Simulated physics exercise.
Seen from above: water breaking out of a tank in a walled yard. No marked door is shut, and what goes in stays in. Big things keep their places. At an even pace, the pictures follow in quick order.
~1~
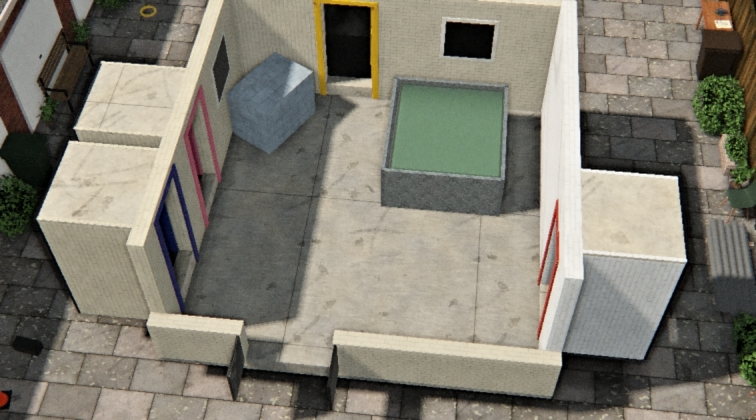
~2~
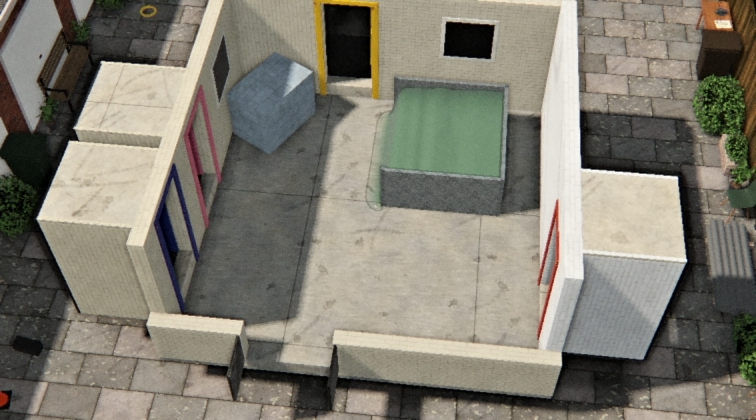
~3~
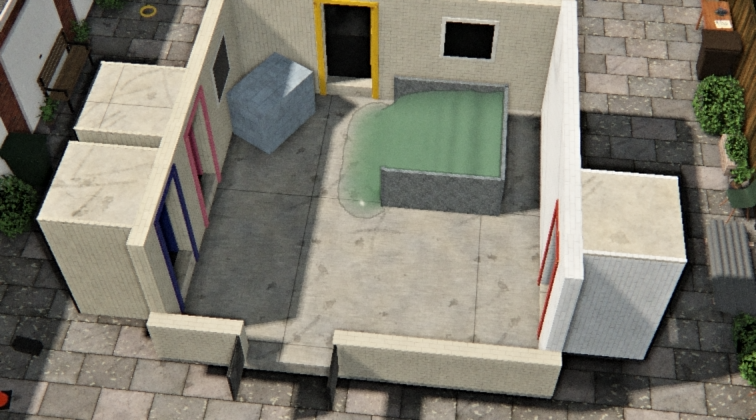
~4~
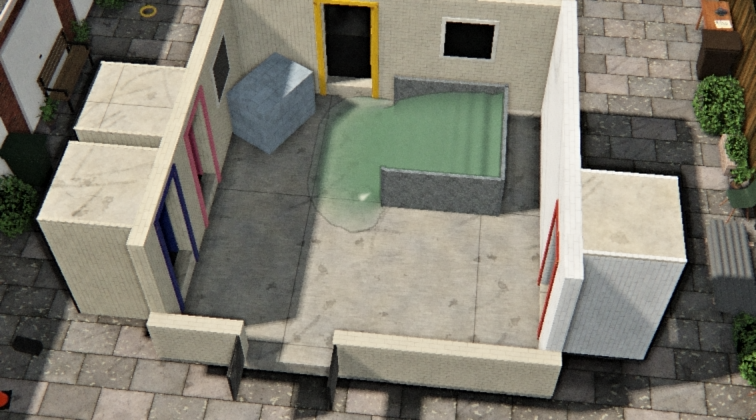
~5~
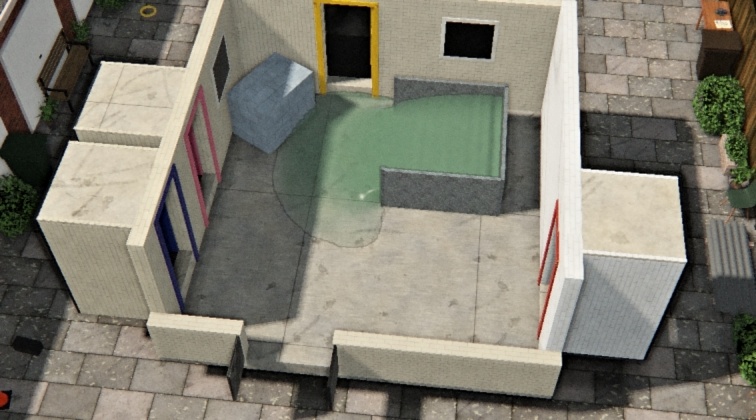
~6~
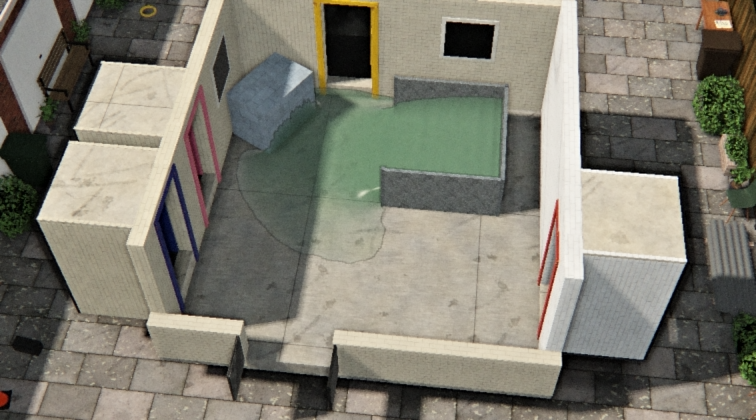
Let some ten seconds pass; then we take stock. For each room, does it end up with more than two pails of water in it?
Room by room: The blue door: No; the red door: Yes; the pink door: Yes; the yellow door: Yes.
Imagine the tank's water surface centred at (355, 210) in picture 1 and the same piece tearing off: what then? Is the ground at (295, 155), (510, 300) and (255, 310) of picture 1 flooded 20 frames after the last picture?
Going through the three spots in turn: Gets wet, gets wet, gets wet.
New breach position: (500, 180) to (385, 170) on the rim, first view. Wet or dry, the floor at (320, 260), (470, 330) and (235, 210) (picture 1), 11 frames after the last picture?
Submerged, submerged, untouched.
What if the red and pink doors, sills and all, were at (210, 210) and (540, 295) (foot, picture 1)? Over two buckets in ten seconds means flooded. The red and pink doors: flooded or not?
The red one overflows, while the pink one does not overflow.
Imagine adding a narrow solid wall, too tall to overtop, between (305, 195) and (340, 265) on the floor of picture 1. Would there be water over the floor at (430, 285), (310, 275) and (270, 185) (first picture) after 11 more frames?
Results in order: Swamped / bone-dry / swamped.
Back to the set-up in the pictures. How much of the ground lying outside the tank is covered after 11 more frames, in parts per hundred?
I'd say 50 per cent.
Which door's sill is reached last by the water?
That is the one in red.
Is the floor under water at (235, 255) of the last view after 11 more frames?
I'd say drenched there.
A moment on, water covers 45 % of the floor; the blue door not reached, the red door not reached, the pink door under two buckets in, the yellow door wet at the sill, nothing in.
Next, water covers 50 % of the floor; the blue door wet at the sill, nothing in, the red door not reached, the pink door far over two buckets in, the yellow door over two buckets in.
Then, water covers 65 % of the floor; the blue door wet at the sill, nothing in, the red door not reached, the pink door far over two buckets in, the yellow door over two buckets in.
Later, water covers 90 % of the floor; the blue door under two buckets in, the red door over two buckets in, the pink door far over two buckets in, the yellow door over two buckets in.
In the end, water covers 100 % of the floor; the blue door under two buckets in, the red door far over two buckets in, the pink door far over two buckets in, the yellow door over two buckets in.
